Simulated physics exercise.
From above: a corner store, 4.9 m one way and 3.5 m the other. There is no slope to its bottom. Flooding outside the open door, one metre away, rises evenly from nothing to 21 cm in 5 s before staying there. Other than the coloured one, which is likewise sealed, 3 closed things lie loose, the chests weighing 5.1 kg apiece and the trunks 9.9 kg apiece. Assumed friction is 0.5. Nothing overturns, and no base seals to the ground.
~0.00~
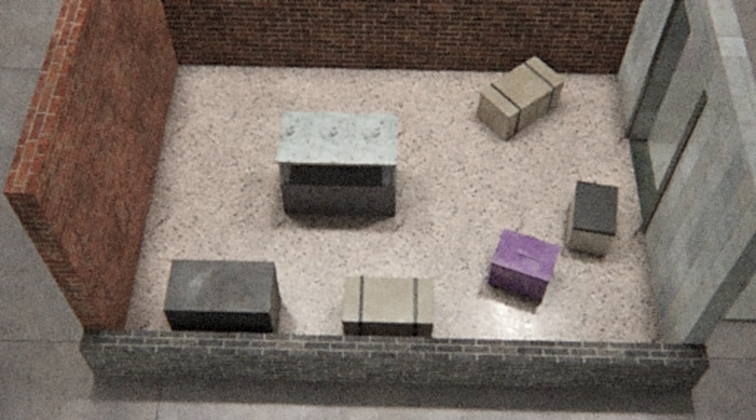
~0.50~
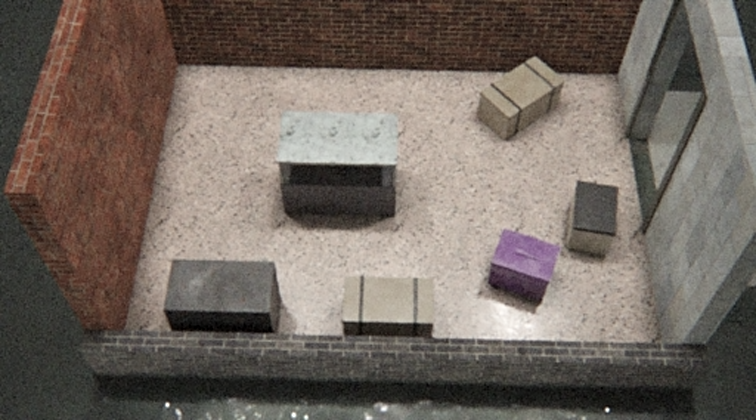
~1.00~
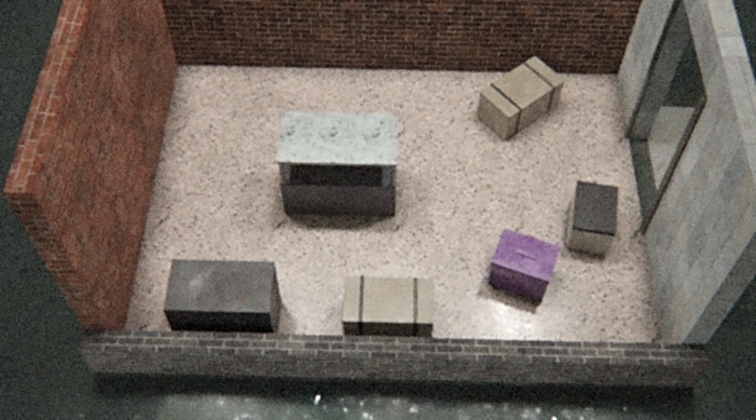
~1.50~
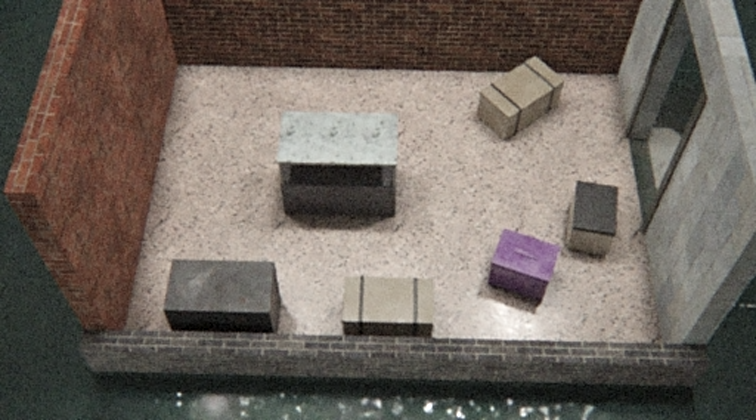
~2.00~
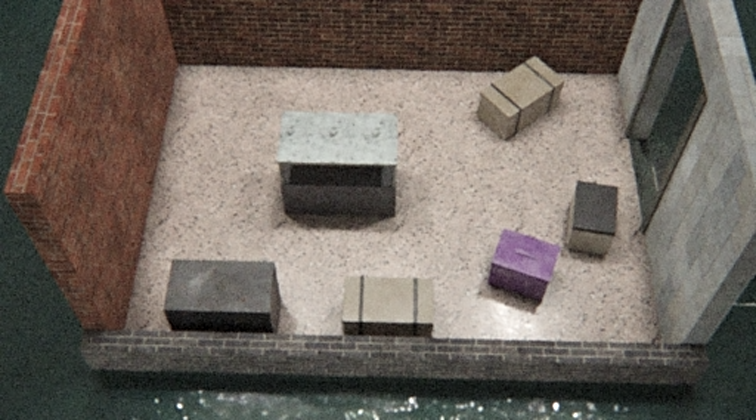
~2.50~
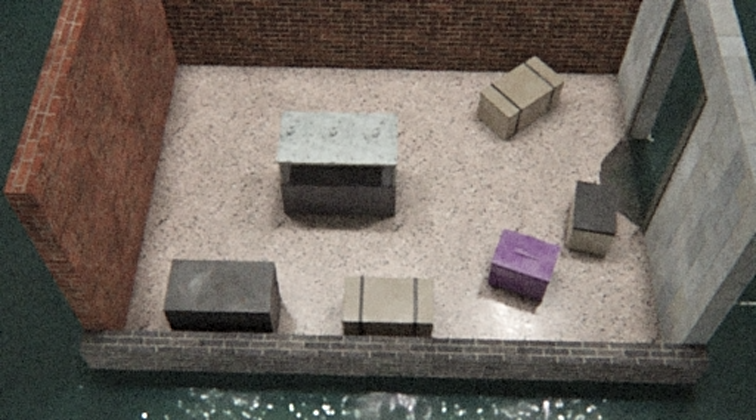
A small store with brick walls on the left and back and a grey wall with a doorway on the right is seen from above by a still camera. A purple chest sits right of centre by a dark-topped box, with tan crates at front and upper right, a dark box front left and a pale-topped counter mid-room. Dark water spreads outside, then slips through the doorway onto the floor, while everything inside stays put.
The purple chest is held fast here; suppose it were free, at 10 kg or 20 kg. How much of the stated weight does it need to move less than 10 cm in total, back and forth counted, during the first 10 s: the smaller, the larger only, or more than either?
I foresee success with the heavier mass only.
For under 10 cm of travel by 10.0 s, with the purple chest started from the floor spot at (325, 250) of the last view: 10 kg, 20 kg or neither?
Note: Heavier only OK.
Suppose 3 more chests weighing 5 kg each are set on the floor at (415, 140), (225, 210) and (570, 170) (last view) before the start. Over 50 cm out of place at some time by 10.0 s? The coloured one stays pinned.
In turn: Over, under, past it.
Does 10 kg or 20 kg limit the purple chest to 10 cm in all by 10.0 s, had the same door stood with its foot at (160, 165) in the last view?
If so, only the heavier one succeeds.
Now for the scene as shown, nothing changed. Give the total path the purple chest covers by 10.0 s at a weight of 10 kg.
Around 50 centimetres in total.
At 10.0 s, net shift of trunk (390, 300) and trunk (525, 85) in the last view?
40 cm and 300 cm respectively.
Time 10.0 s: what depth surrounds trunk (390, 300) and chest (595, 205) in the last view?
I'd estimate 5 cm for the first and 5 cm for the second.
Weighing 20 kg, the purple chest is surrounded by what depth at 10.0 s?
Something like 5 centimetres.
After 3.5 s the purple chest would be 0 cm from its start with 10 kg and 0 cm from its start with 20 kg; 0 cm of water round it then.
After 4.5 s the purple chest would be 0 cm from its start with 10 kg and 0 cm from its start with 20 kg; 1 cm of water round it then.
After 7.0 s the purple chest would be 20 cm from its start with 10 kg and 0 cm from its start with 20 kg; 4 cm of water round it then.
After 10.0 s the purple chest would be 41 cm from its start with 10 kg and 0 cm from its start with 20 kg; 5 cm of water round it then.
